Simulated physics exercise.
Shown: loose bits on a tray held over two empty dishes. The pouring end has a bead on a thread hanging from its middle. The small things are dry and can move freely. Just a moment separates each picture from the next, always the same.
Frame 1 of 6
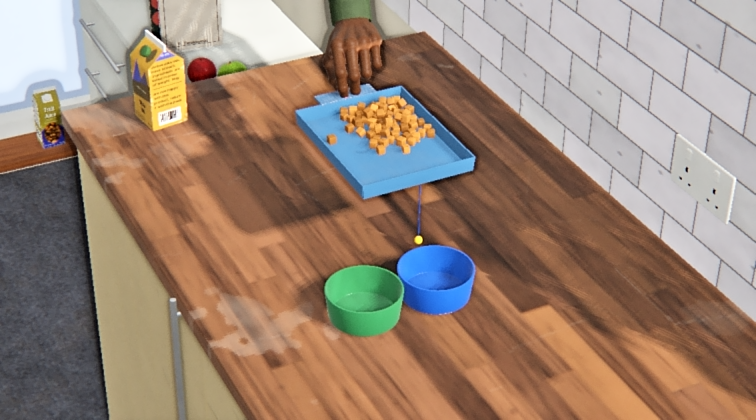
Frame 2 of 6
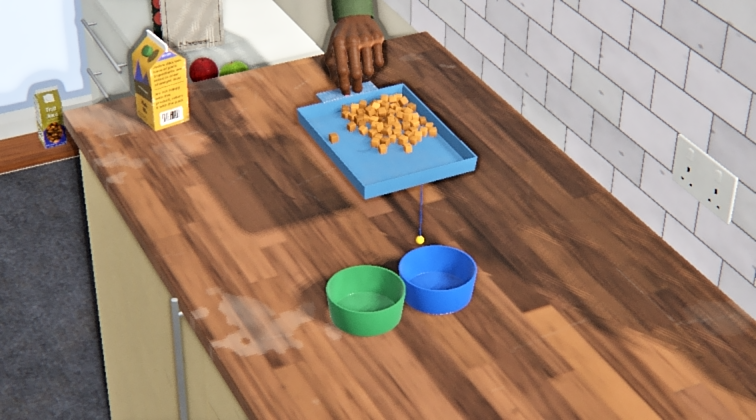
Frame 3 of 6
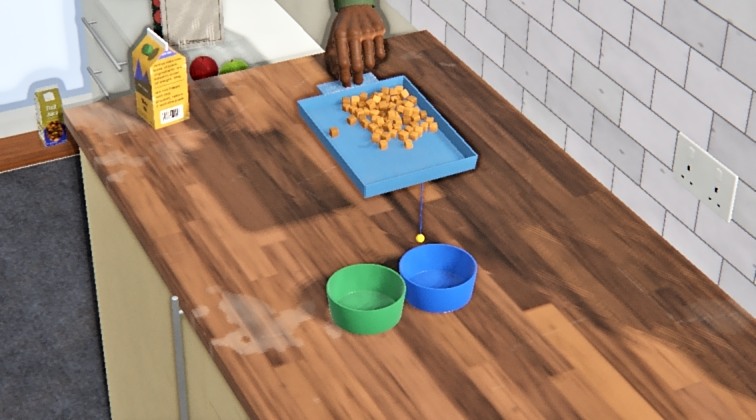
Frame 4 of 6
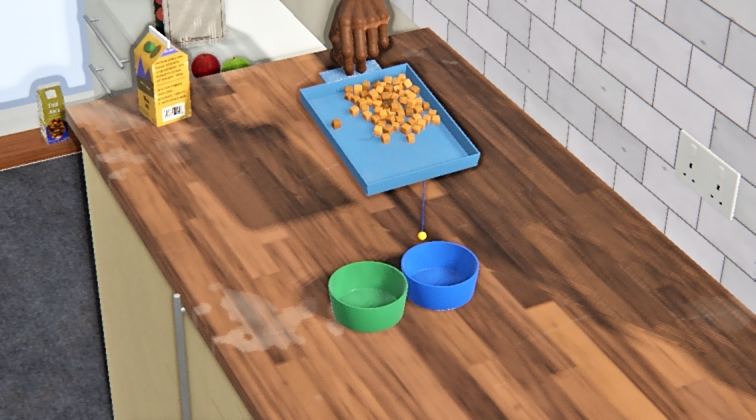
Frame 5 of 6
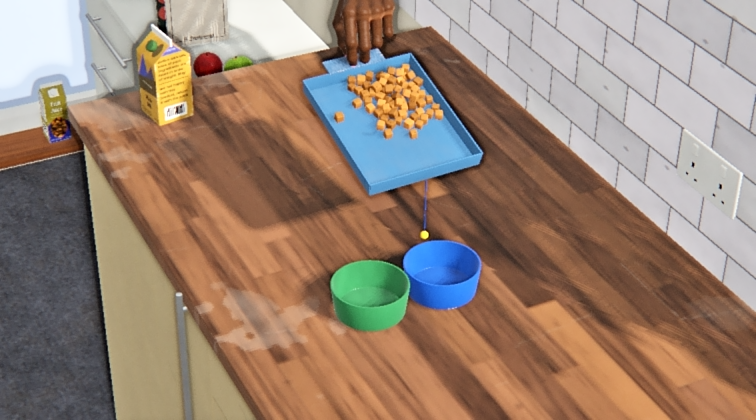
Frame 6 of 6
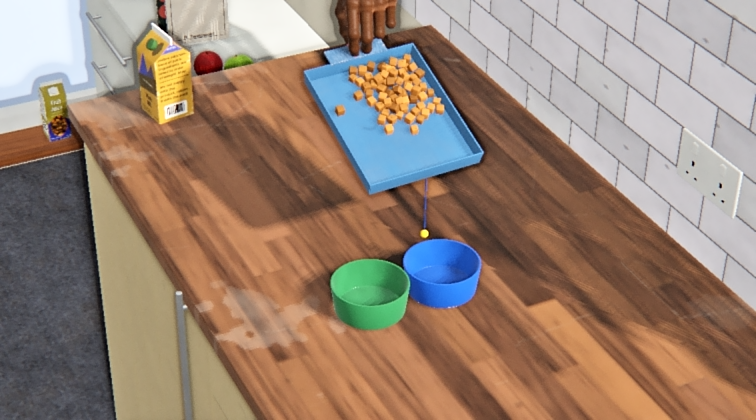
On a wooden kitchen counter, a hand gradually tilting a blue tray of small orange-brown cubes above empty green and blue bowls.
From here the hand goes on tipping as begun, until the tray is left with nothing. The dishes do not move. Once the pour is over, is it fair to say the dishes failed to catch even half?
No, they caught more than half.
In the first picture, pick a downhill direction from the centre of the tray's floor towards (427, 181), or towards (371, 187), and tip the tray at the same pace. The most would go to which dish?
In turn: The right one; the left dish.
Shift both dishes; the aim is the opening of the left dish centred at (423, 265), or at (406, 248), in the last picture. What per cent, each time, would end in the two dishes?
70 per cent the first time, 20 per cent the second time.
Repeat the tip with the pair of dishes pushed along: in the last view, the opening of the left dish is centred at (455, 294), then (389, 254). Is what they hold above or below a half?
Catch, run one: Below the halfway mark; run two: Below the halfway mark.
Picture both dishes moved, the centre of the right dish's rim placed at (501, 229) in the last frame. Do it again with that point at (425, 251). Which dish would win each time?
At place one the left of the pair; at place two the right of the pair.
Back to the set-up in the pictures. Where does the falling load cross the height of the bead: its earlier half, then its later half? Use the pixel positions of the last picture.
The first part at (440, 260); the rest at (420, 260).
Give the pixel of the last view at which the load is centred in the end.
I'd mark it at roughly (442, 289).
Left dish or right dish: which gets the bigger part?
Of the two, the right-side one is the fuller.
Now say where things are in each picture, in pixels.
Corners of the pouring end near (364, 185) and (473, 157), level; middle of the load near (387, 122), brown sugar cubes; left dish near (382, 321); right dish near (454, 300); bead on its thread near (418, 240), in the first frame.
Corners of the pouring end near (366, 186) and (475, 157), level; middle of the load near (389, 120), in the second frame.
Corners of the pouring end near (366, 185) and (475, 155), tipped barely, level across its low end; middle of the load near (389, 114), in the third frame.
Corners of the pouring end near (368, 184) and (478, 153), tipped a little, level across its low end; middle of the load near (392, 105), in the fourth frame.
Corners of the pouring end near (371, 184) and (481, 153), tipped a little, level across its low end; middle of the load near (395, 97), in the fifth frame.
Corners of the pouring end near (371, 184) and (481, 152), tipped clearly, level across its low end; middle of the load near (396, 90); left dish near (387, 315); right dish near (460, 293), in the sixth frame.
Shortly afterwards, tray tipped steeply; all but a few on the tray; a little in the air.
Next, tray tipped right over; the bulk on the tray; a little in the right dish; a little outside both; a little in the air.
Some moments later, tray tipped past a quarter turn; near a quarter in the left dish; near two thirds in the right dish; near a quarter outside both.
In the end, tray tipped past a quarter turn; near a quarter in the left dish; near two thirds in the right dish; near a quarter outside both.
